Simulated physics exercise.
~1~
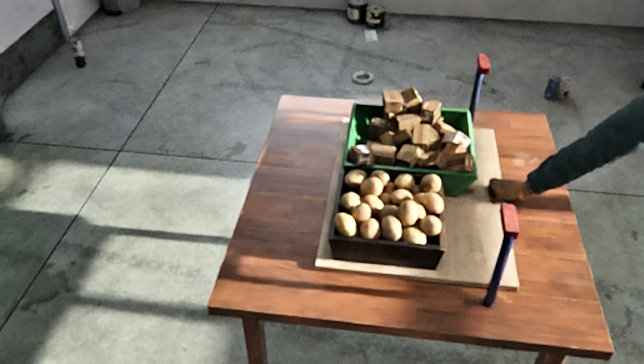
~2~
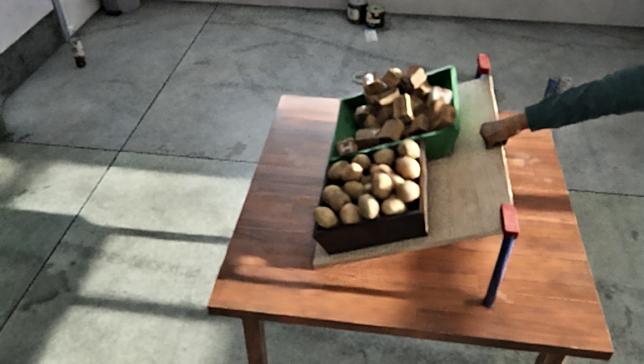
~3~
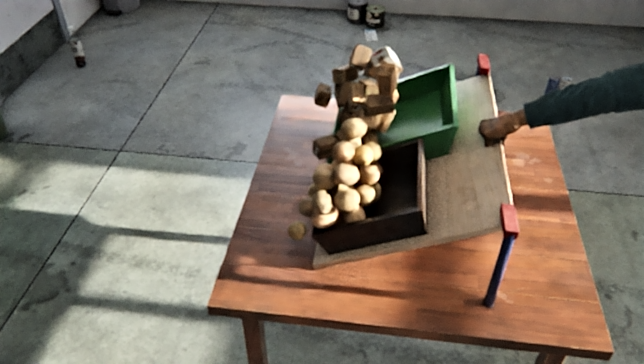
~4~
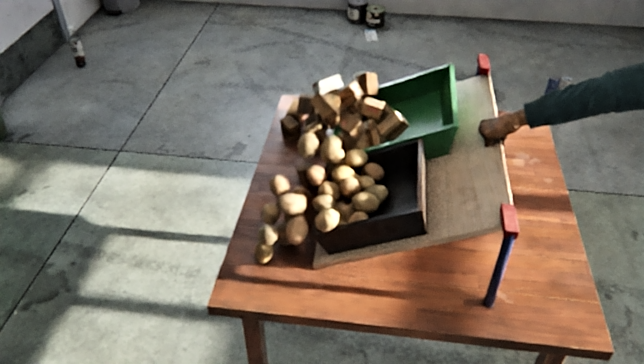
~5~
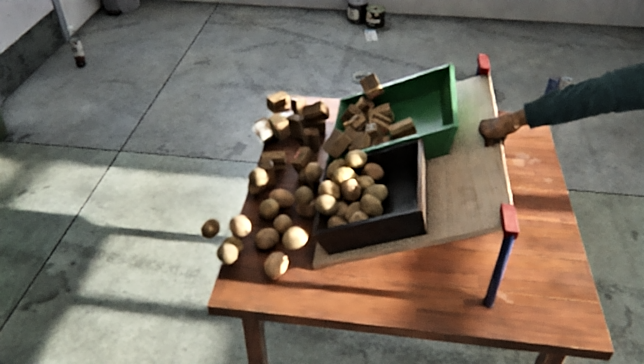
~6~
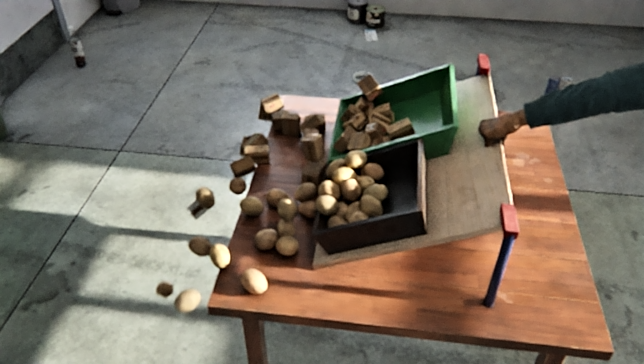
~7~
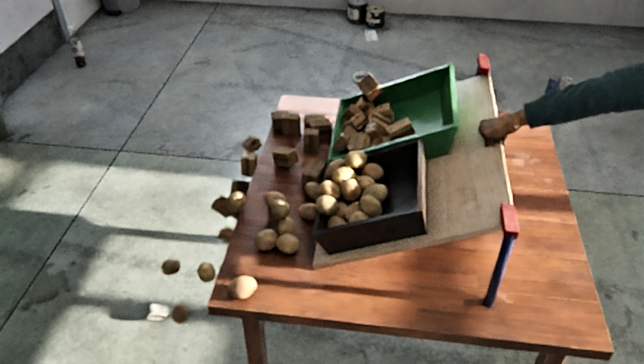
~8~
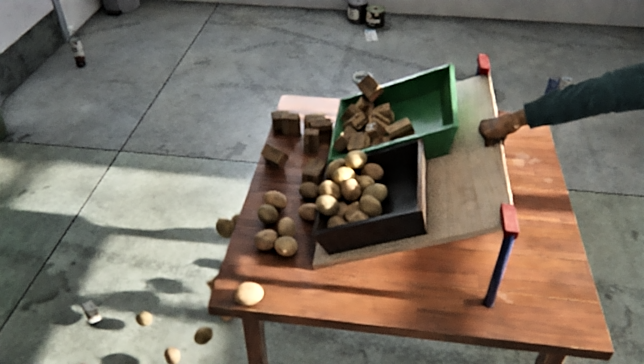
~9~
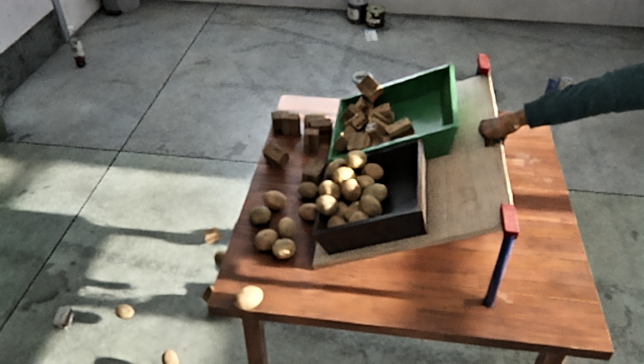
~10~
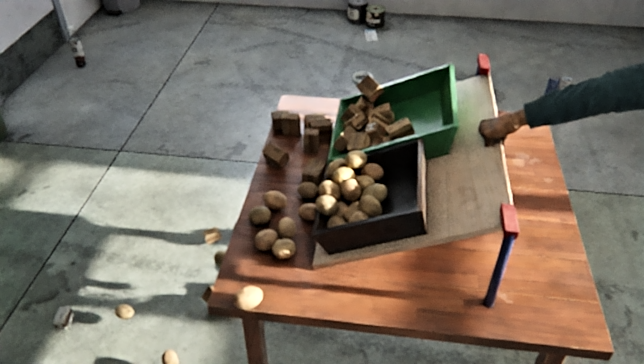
Potatoes and small blocks spill left from two containers as a hand tilts their board.
